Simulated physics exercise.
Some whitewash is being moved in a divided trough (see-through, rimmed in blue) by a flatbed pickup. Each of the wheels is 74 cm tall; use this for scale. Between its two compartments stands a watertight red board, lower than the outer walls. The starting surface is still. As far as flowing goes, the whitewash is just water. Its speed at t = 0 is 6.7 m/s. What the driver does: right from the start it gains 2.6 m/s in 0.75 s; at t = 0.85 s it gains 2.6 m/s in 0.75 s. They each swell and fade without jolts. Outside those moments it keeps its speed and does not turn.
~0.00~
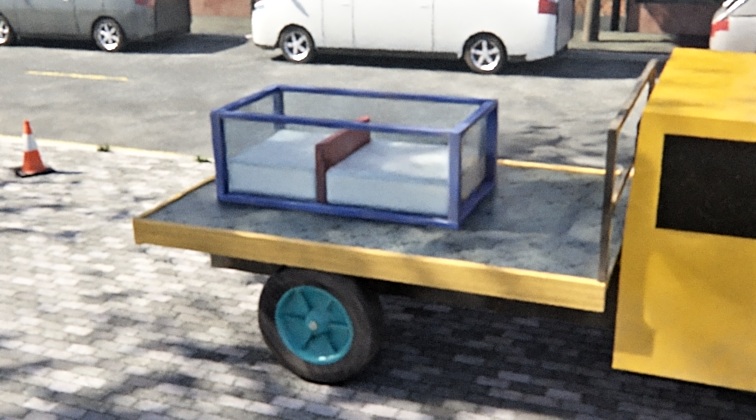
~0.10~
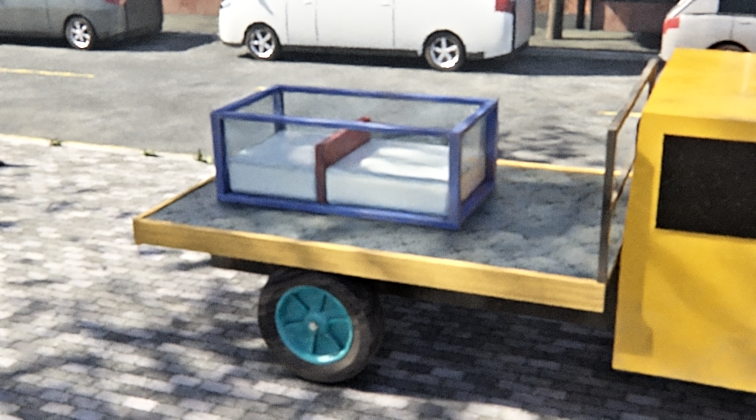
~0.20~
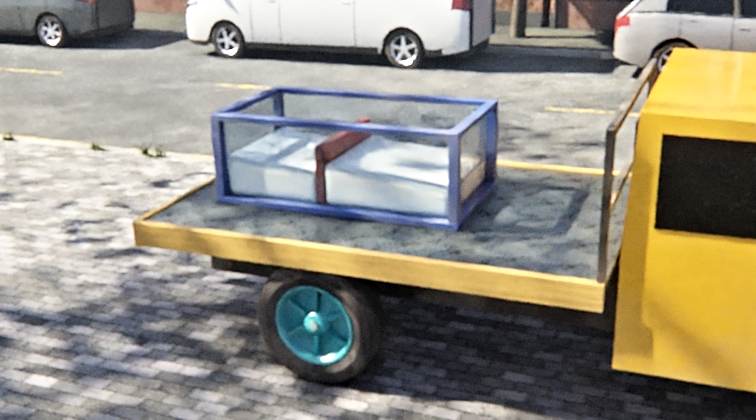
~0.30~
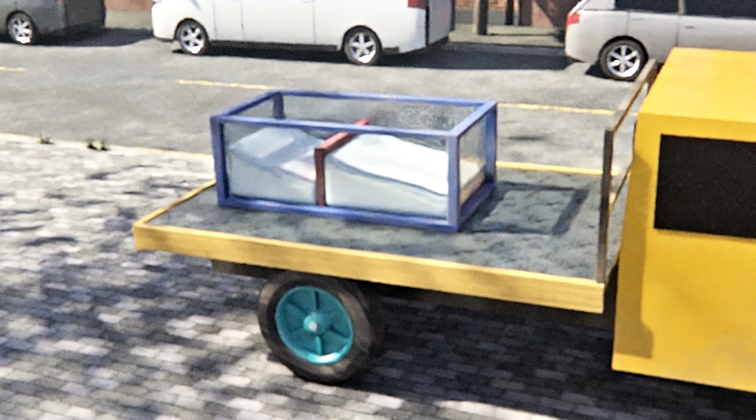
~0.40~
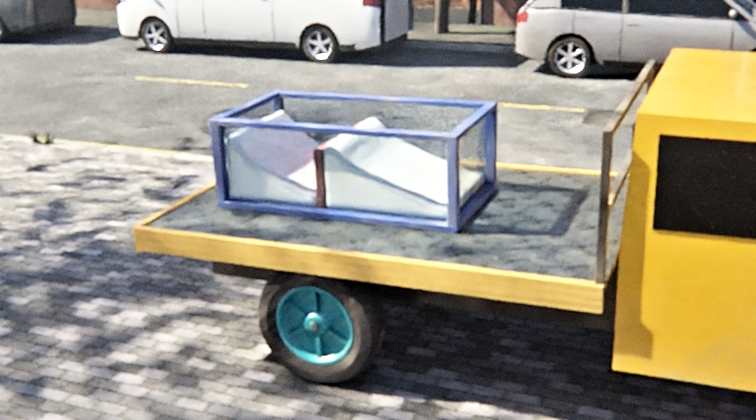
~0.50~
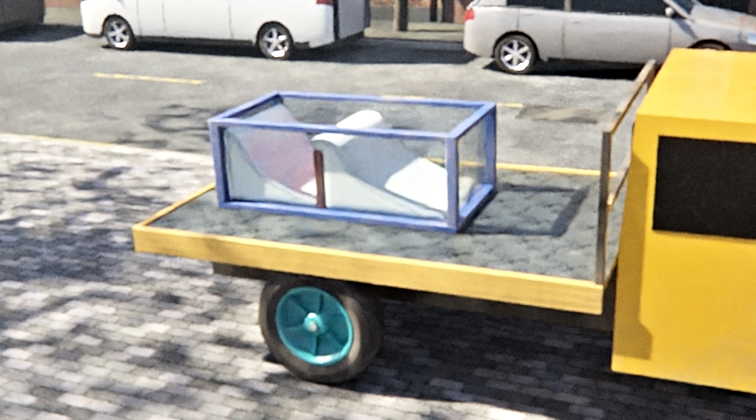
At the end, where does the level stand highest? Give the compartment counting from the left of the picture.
First.
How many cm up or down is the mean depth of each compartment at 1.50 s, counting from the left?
Starting on the left, it's 3 up and then 2 down.
After 0.90 s the compartments hold 24, 19 cm, left to right.
After 1.50 s the compartments hold 25, 19 cm, left to right.
After 2.10 s the compartments hold 23, 19 cm, left to right.
After 4.59 s the compartments hold 23, 20 cm, left to right.
